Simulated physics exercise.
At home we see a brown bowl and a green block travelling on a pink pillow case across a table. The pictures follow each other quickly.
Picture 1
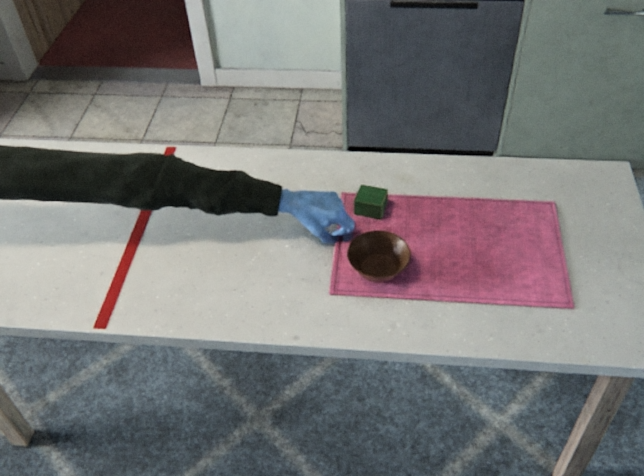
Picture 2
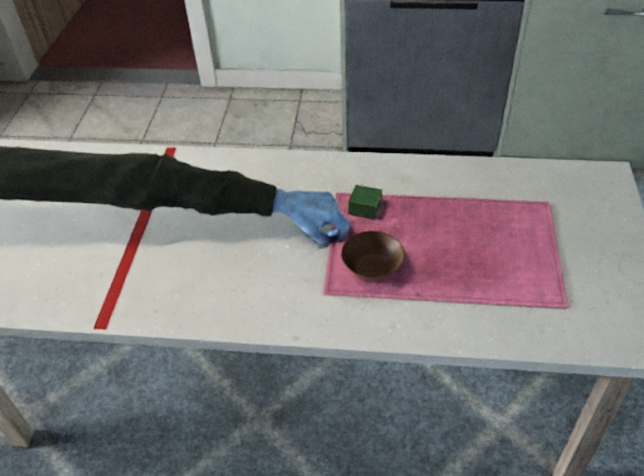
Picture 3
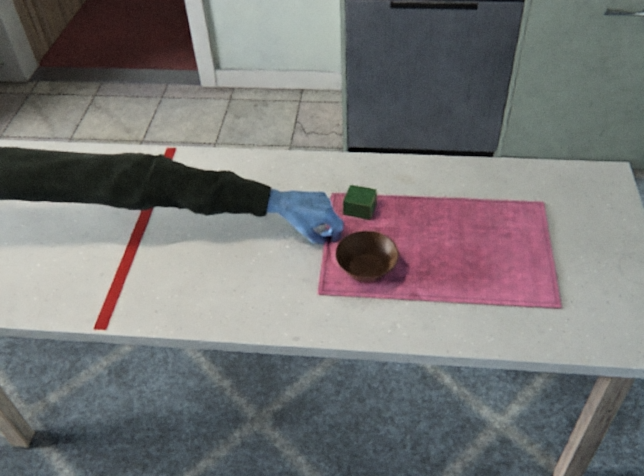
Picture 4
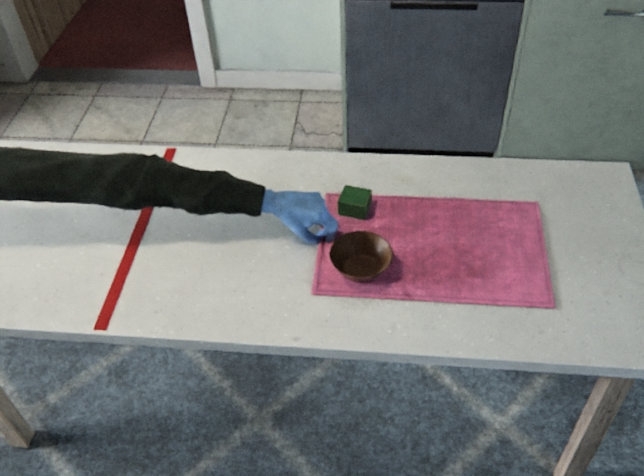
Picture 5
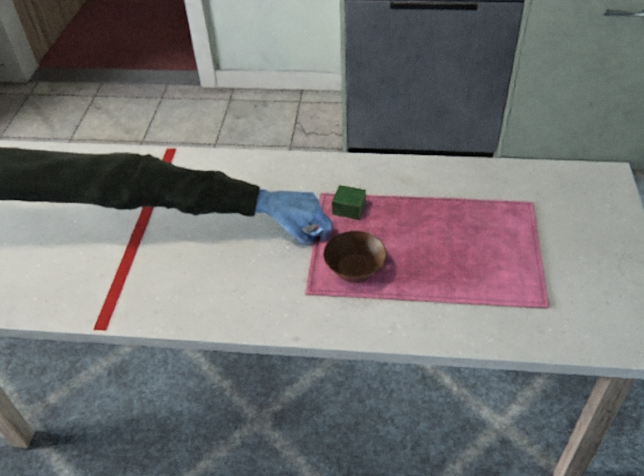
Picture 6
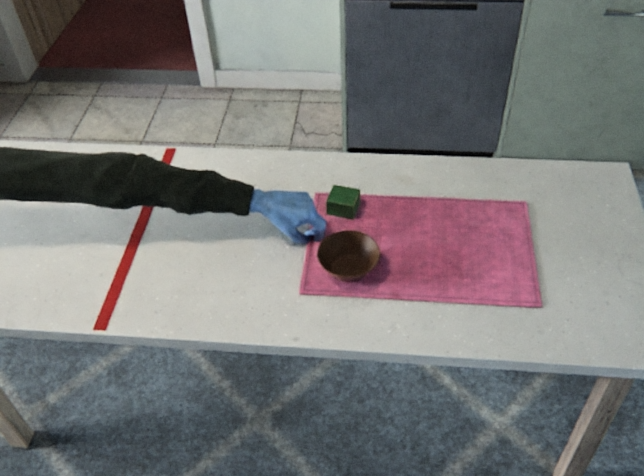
Gloved hand slowly pulling a pink cloth leftward across a white table, carrying a brown bowl and green block along with it.
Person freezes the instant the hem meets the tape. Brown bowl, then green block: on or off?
Brown bowl: On; green block: On.
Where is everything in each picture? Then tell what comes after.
In the first picture, pillow case end (329, 294); brown bowl (379, 253); green block (371, 195); tape (107, 309).
In the second picture, pillow case end (323, 294), far hem (567, 308); green block (365, 195).
In the third picture, pillow case end (318, 294); brown bowl (367, 253).
In the fourth picture, pillow case end (312, 294), far hem (555, 308); green block (355, 195).
In the fifth picture, pillow case end (306, 294); brown bowl (355, 253).
In the sixth picture, pillow case end (299, 294), far hem (542, 307); brown bowl (348, 253); green block (343, 195); tape (106, 311).
Then, 1.49 s past the final frame, hem at the tape; brown bowl on the cloth near (177, 252); green block on the cloth near (186, 195).
Then, 1.60 s past the final frame, hem at the tape; brown bowl on the cloth near (170, 252); green block on the cloth near (180, 195).
When it is over, hem at the tape; brown bowl on the cloth near (170, 252); green block on the cloth near (180, 195). The brown bowl remains aboard and the green block keeps its seat.
